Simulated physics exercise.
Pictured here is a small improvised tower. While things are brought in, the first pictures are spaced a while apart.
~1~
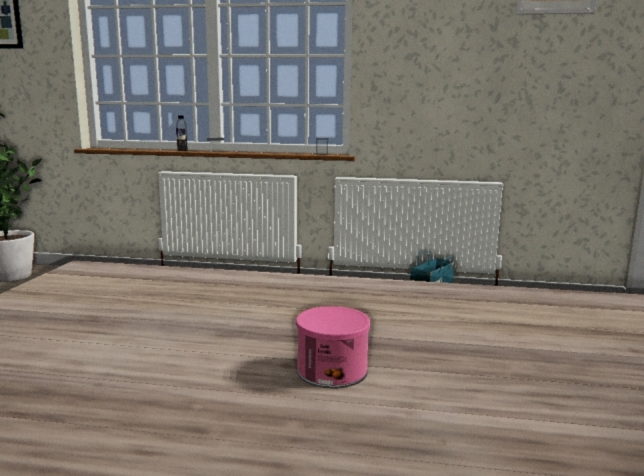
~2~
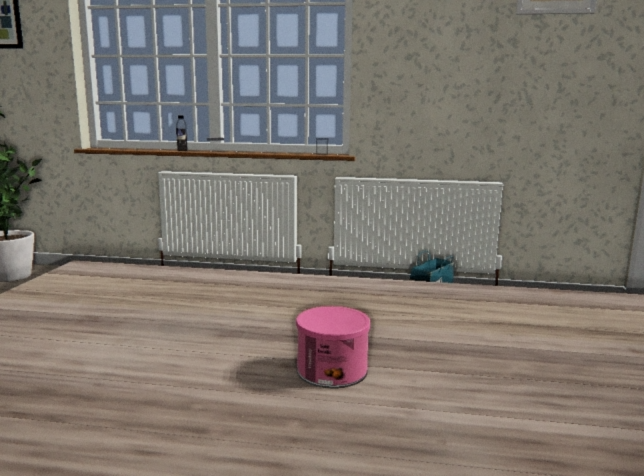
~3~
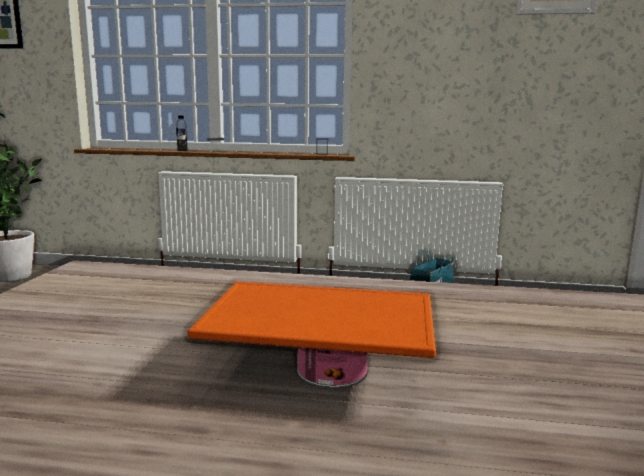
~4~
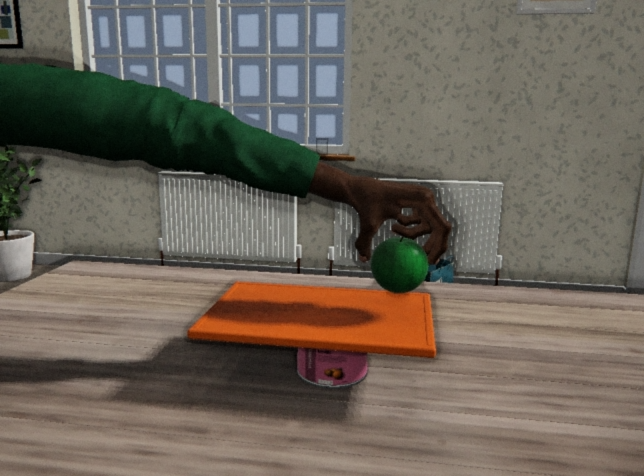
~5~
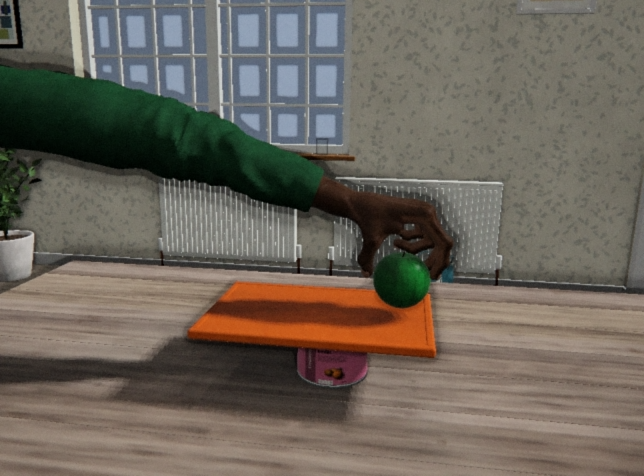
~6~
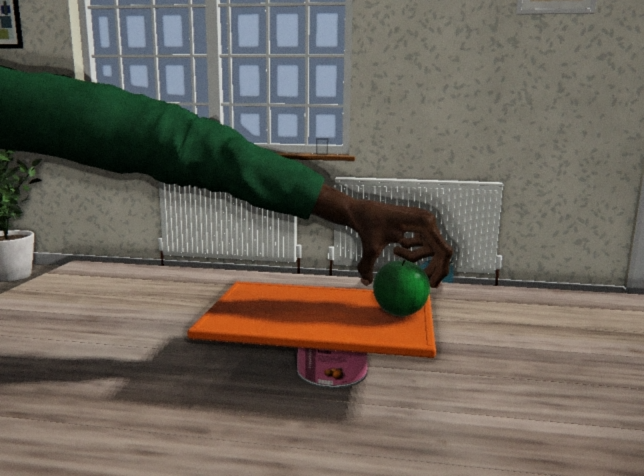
An orange board appeared flat on top of a pink tub on a wooden table, then a green-sleeved arm reached in from the left and lowered a green apple onto the board's right side.
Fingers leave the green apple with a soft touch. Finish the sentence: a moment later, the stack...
It stays put.
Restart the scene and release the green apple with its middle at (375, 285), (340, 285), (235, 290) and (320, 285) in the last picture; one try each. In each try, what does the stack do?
So it stays steady first, stays steady next, tips over after that, and stays steady last.
Then, 0.20 s on from there, no change.
Then, 0.40 s on from there, green apple resting near (401, 288).
In the end, all 3 unmoved. At the end, from the last picture's camera, green apple near (402, 288). The stack stays up.
